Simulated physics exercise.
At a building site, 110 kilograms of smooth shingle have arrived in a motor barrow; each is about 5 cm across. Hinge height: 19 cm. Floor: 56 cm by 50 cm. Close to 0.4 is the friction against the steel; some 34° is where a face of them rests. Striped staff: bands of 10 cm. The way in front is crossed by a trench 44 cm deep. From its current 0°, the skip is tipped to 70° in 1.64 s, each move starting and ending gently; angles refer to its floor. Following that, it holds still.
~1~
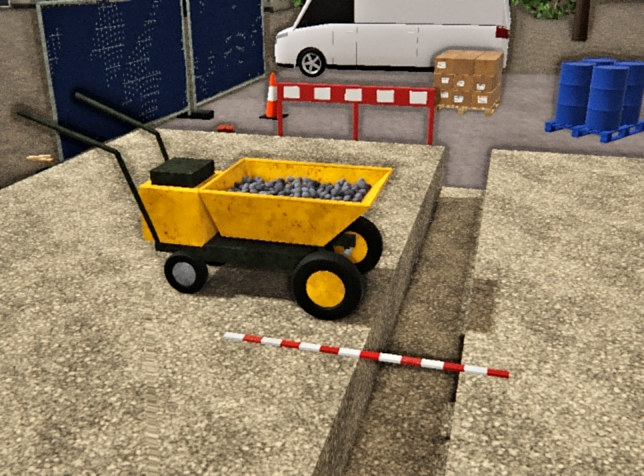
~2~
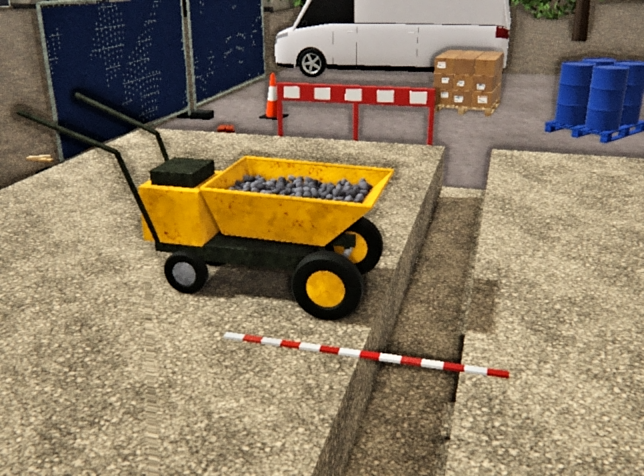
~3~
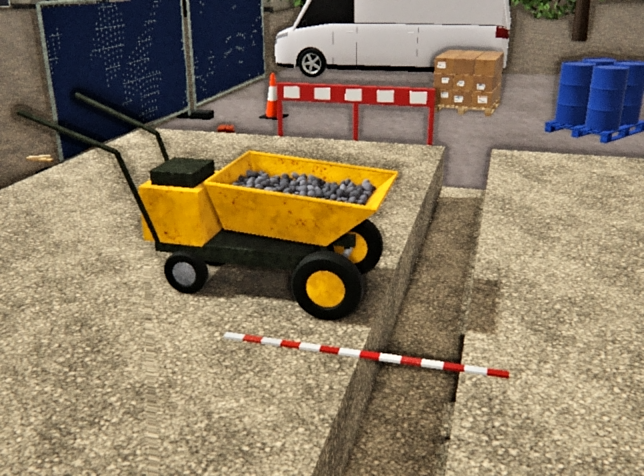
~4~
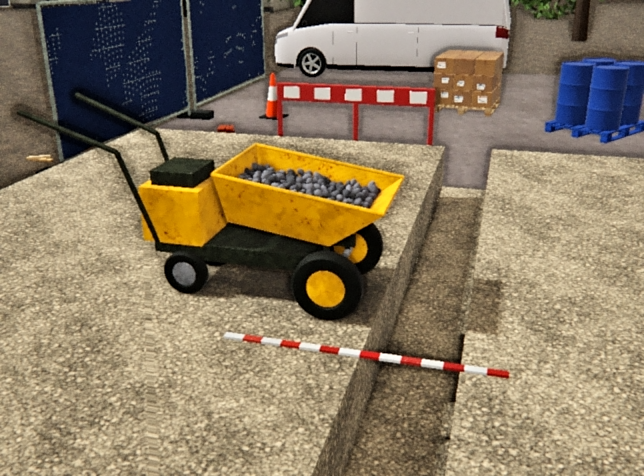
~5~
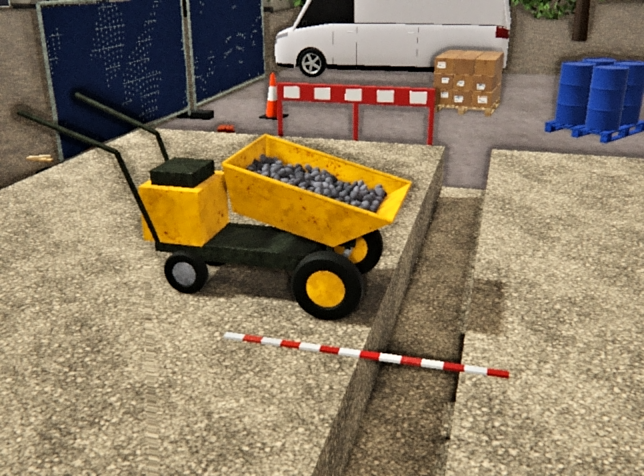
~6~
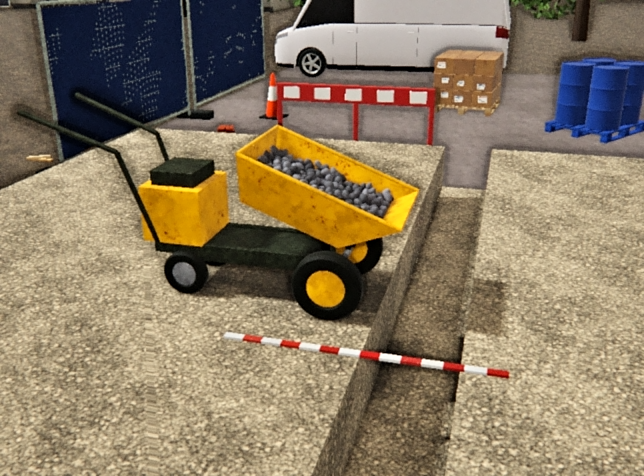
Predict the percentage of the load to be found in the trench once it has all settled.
Roughly 61 percent of the load ends up there.
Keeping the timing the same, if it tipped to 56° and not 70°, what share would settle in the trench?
Around 65 per cent would finish in the trench.
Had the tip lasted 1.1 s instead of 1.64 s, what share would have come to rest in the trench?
Around 55 per cent would end in the trench.
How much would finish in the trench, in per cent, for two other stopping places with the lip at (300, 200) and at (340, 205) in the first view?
Near 100 and near 100 percent.
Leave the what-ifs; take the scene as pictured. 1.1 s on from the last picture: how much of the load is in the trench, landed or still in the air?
Close to 45 per cent has got there by then.
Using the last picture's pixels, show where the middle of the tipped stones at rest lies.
Somewhere around (454, 365) in the last picture.
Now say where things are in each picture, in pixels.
In the first picture, the skip is at 0°, its lip at (370, 206); the top of the load is at (336, 188).
In the second picture, the skip is at 1°, its lip at (372, 207); the top of the load is at (306, 187).
In the third picture, the skip is at 4°, its lip at (377, 210); the top of the load is at (262, 180).
In the fourth picture, lip at (384, 215), floor tilted 9°, highest stones at (261, 173).
In the fifth picture, the skip is at 14°, its lip at (392, 222); the top of the load is at (266, 165).
In the sixth picture, lip at (401, 231), floor tilted 21°, highest stones at (274, 156).
Then, 0.6 s after the last picture the floor is at 59°, 98 % in the skip, 2 % in the trench; the foremost stones are at (448, 271).
Then, 1.1 s after the last picture the floor is at 70°, 25 % in the skip, 43 % in the trench, 32 % past the trench; the foremost stones are at (572, 315).
Then, 1.5 s after the last picture the floor is at 70°, 3 % in the skip, 57 % in the trench, 39 % past the trench; the foremost stones are at (632, 315).
Then, 3.4 s after the last picture the floor is at 70°, 0 % in the skip, 61 % in the trench, 39 % past the trench; the foremost stones are past the picture's edge.
